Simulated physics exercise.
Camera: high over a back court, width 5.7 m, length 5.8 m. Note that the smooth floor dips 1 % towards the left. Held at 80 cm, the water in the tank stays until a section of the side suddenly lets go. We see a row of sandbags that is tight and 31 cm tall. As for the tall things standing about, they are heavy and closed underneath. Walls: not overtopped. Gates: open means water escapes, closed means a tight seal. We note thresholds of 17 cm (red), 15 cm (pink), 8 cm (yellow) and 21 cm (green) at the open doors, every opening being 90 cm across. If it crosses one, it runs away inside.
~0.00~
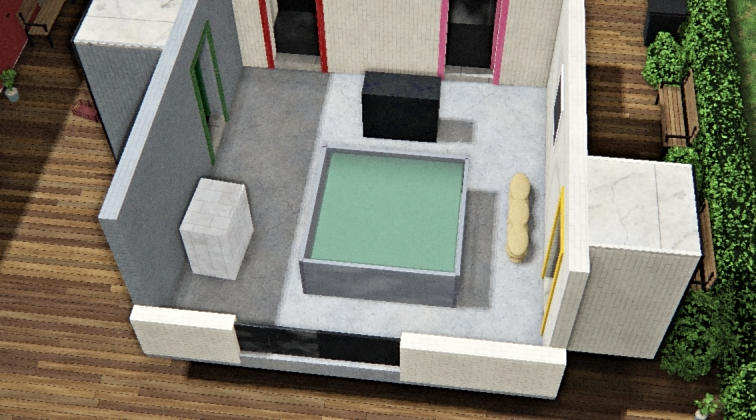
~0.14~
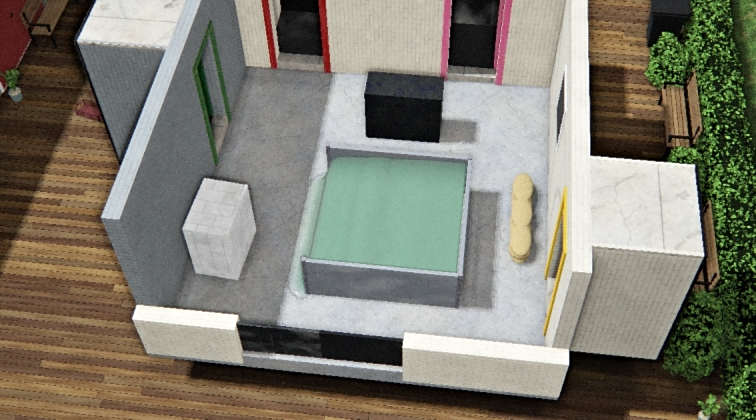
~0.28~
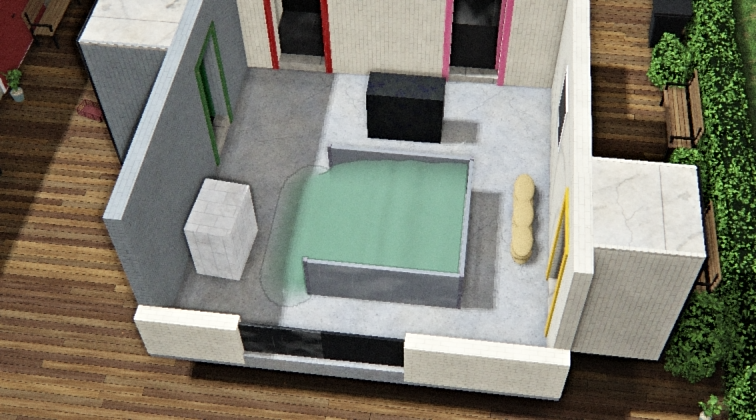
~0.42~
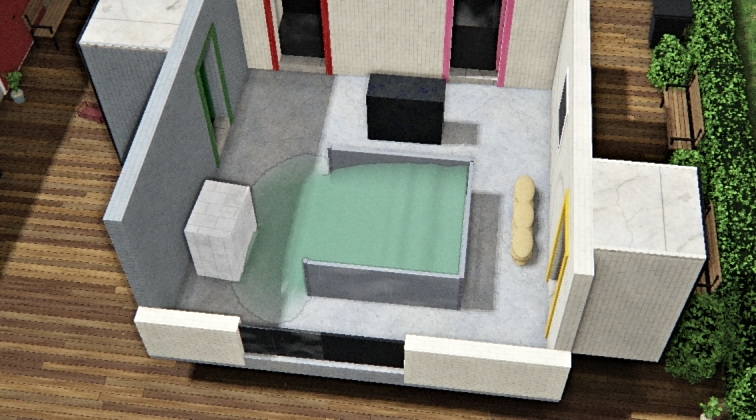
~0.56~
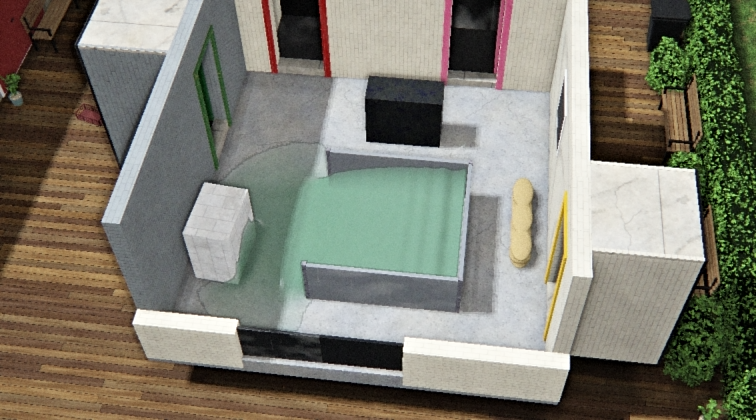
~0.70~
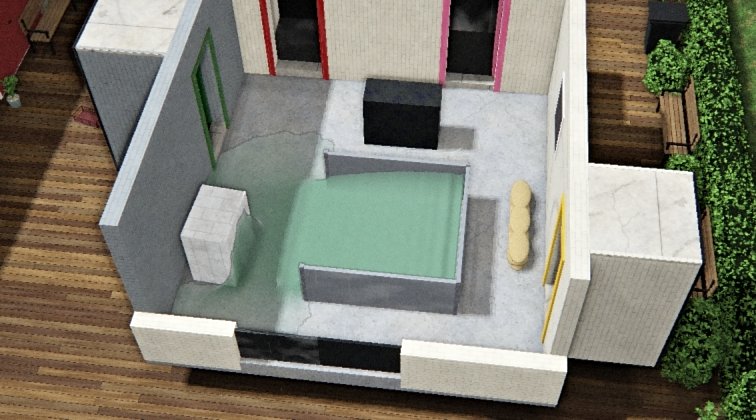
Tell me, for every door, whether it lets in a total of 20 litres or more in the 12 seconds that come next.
As I see it, at the red door the amount will climb above the limit, at the pink door the amount will stay short of the limit, at the yellow door the amount will climb above the limit, at the green door the amount will climb above the limit.
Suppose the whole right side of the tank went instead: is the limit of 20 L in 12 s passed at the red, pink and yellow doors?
Then it goes red fine, pink too high, yellow too high.
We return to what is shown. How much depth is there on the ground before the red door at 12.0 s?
15.5 cm.
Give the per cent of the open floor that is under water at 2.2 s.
Roughly 40 percent.
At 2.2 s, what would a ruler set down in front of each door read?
In centimetres - red: 31, pink: 0, yellow: 0, green: 33.
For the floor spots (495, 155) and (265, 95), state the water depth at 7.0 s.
12 and 16 cm.
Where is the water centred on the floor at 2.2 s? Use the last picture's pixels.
Centre: Roughly (287, 231) px.
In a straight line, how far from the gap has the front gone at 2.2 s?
Roughly 4.2 m.
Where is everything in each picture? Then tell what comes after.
In the first picture, the tank at (388, 210) is whole and still, 80 cm deep.
In the second picture, water pours out at (321, 224) and has run 1.2 m, to a hidden place; typically 10 cm deep outside, 80 cm at the tank's back.
In the third picture, the front is at (308, 170), 1.4 m from the gap at (322, 226); 1.8 m2 of floor is under water; 80 cm left at the back of the tank.
In the fourth picture, the front is at (297, 160), 1.7 m from the gap at (323, 228); 3.3 m2 of floor is under water; 78 cm left at the back of the tank.
In the fifth picture, water pours out at (321, 231) and has run 2.1 m, to (266, 155); typically 10 cm deep outside, 70 cm at the tank's back.
In the sixth picture, water pours out at (319, 234) and has run 2.6 m, to (219, 158); typically 9 cm deep outside, 68 cm at the tank's back.
After 1.4 s water covers 30 % of the floor and is deepest (57 cm) near (258, 250); red door not reached, pink door not reached, yellow door not reached, green door 31 cm at the sill, 4 L in.
After 2.2 s water covers 40 % of the floor and is deepest (57 cm) near (178, 290); red door 31 cm at the sill, 5 L in, pink door not reached, yellow door not reached, green door 33 cm at the sill, 42 L in.
After 3.5 s water covers 70 % of the floor and is deepest (36 cm) near (240, 89); red door 33 cm at the sill, 109 L in, pink door 4 cm at the sill, 0 L in, yellow door 10 cm at the sill, 0 L in, green door 22 cm at the sill, 77 L in.
After 7.0 s water covers 95 % of the floor and is deepest (24 cm) near (540, 171); red door 15 cm at the sill, 194 L in, pink door 10 cm at the sill, 0 L in, yellow door 12 cm at the sill, 151 L in, green door 13 cm at the sill, 79 L in.
After 12.0 s water covers 95 % of the floor and is deepest (18 cm) near (292, 353); red door 16 cm at the sill, 201 L in, pink door 10 cm at the sill, 0 L in, yellow door 9 cm at the sill, 175 L in, green door 16 cm at the sill, 79 L in.
